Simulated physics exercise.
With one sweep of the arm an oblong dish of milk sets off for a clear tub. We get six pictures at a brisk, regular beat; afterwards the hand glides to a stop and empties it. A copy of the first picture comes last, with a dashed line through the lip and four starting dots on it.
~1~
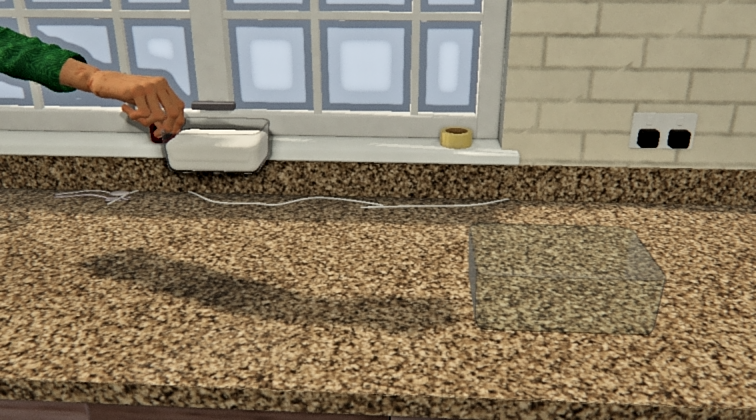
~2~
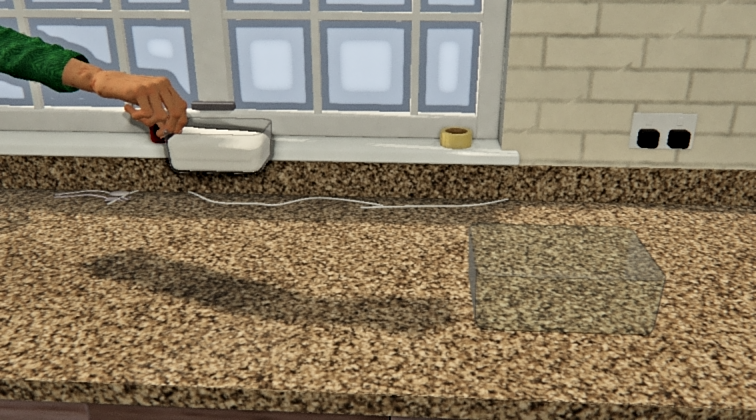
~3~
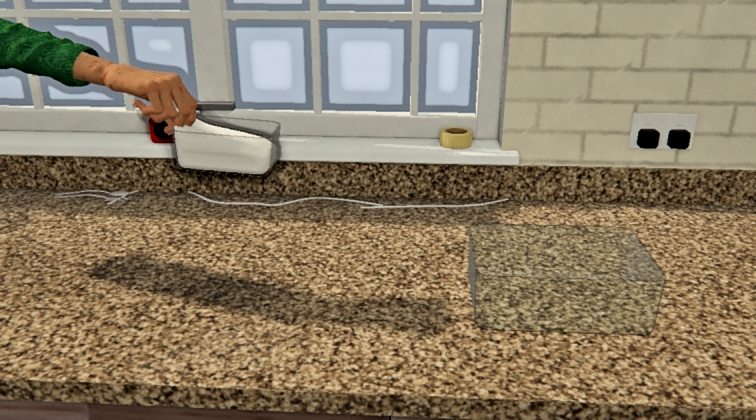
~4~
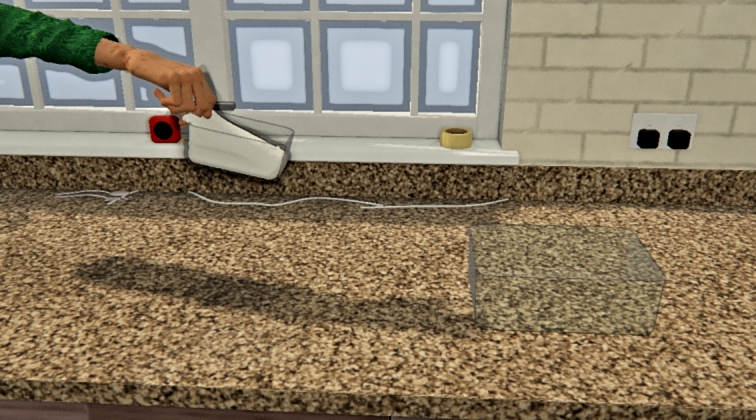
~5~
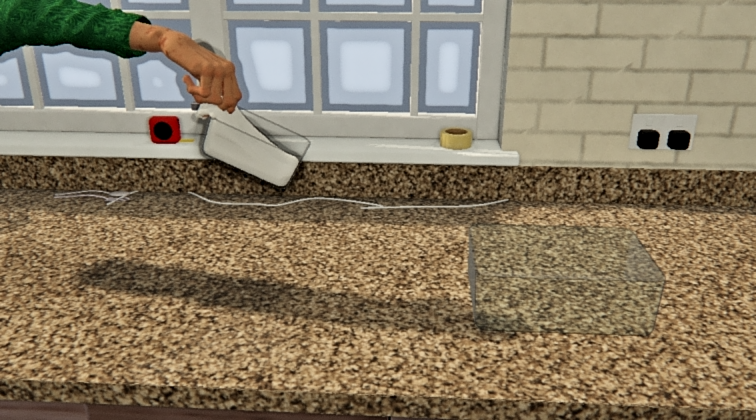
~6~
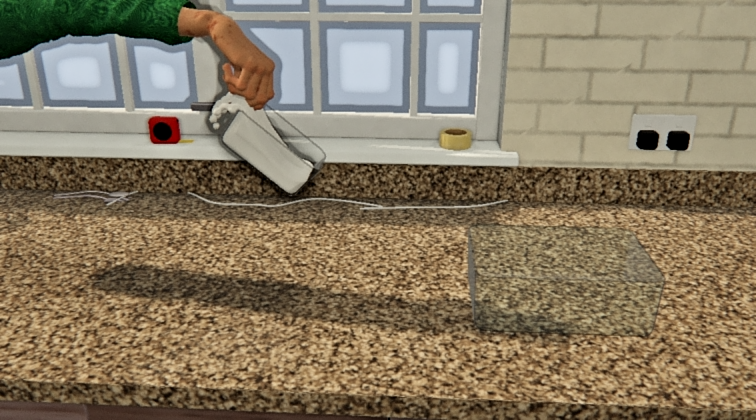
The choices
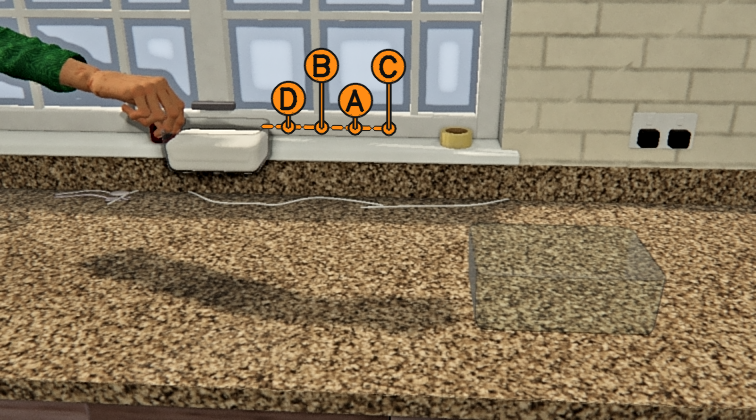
The video shows a green-sleeved arm moving an oblong dish of milk a short way right above a speckled counter, toward a clear tub, tilting its right end steadily downward as some milk slops over the rim.
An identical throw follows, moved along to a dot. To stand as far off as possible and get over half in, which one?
Spot B.
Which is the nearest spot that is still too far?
It is D.
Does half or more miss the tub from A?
No, that is safe.
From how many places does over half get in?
Three of the four.
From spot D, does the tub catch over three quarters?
No, it does not.
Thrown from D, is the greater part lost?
Yes.
On the marked copy, A at (355, 128); B at (321, 127); C at (388, 128); D at (288, 126).
If A is chosen, about 77 % lands in the tub, 9 % falls short and 14 % goes beside or beyond.
If B is chosen, about 75 % lands in the tub, 16 % falls short and 9 % goes beside or beyond.
If C is chosen, about 82 % lands in the tub, 9 % falls short and 9 % goes beside or beyond.
If D is chosen, about 30 % lands in the tub, 64 % falls short and 6 % goes beside or beyond.
